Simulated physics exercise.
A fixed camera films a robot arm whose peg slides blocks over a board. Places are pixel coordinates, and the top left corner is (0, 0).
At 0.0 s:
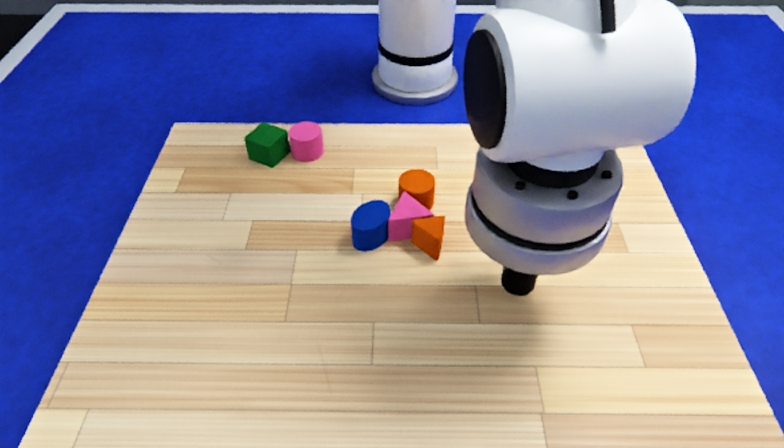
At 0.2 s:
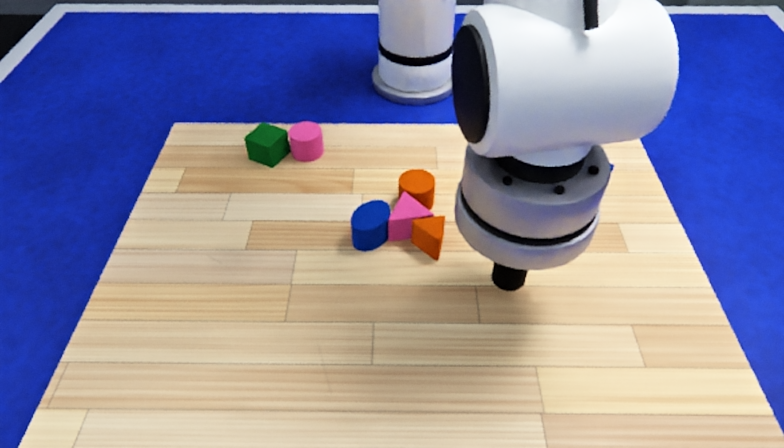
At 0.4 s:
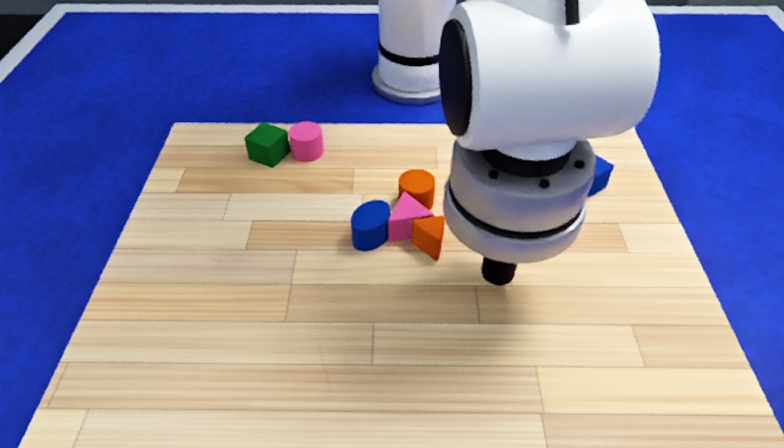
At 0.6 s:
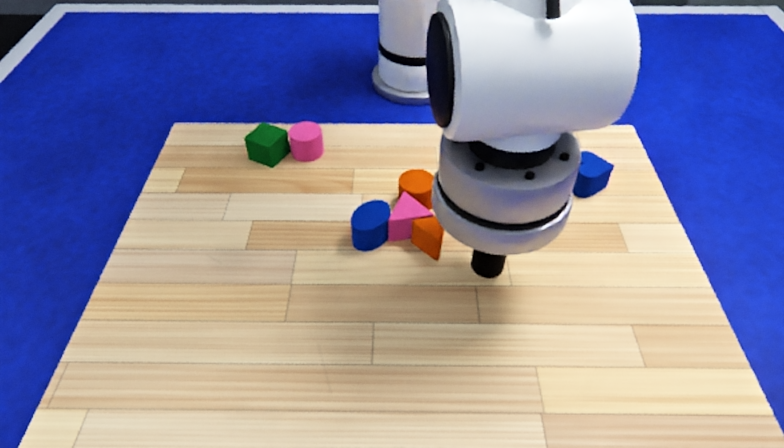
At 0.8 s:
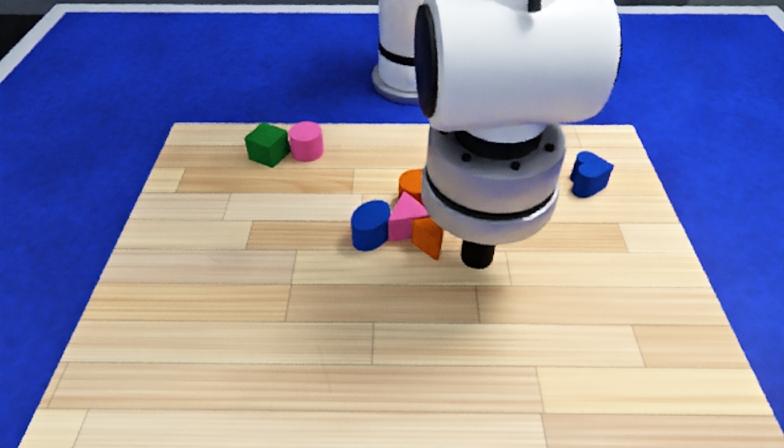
The clip shows a white robot arm with a black peg above a wooden board holding small colored blocks; the arm moves slightly left and away from the viewer, revealing a blue block at right, while the blocks stay still.
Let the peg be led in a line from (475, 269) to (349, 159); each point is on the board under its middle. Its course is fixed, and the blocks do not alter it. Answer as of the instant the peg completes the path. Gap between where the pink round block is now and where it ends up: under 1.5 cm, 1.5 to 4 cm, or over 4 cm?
Overall it shifts less than 1.5 cm.
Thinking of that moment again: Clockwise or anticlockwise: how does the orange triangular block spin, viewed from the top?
My answer: Anticlockwise.
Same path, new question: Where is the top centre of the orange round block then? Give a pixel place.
It will likely be found at (405, 153).
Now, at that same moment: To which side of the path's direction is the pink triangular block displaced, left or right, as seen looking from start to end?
It will end up to the left.
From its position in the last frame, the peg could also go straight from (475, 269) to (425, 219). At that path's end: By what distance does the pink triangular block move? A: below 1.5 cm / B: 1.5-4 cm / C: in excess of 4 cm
(B)
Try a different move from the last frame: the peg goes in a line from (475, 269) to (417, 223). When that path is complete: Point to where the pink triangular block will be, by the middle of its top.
Its top face will be centred at roughly (390, 194).
On the path given first. One third of the way, peg (427, 215); pink triangular block (398, 198), turned 30° anticlockwise; orange triangular block (405, 217), turned 30° anticlockwise.
Two thirds of the way, peg (385, 179); pink triangular block (360, 179); orange round block (407, 154); orange triangular block (403, 215), turned 50° anticlockwise.
At the end, peg (348, 147); pink round block not moved; pink triangular block (360, 179), turned 125° anticlockwise; orange round block (405, 153); orange triangular block (403, 215), turned 50° anticlockwise.
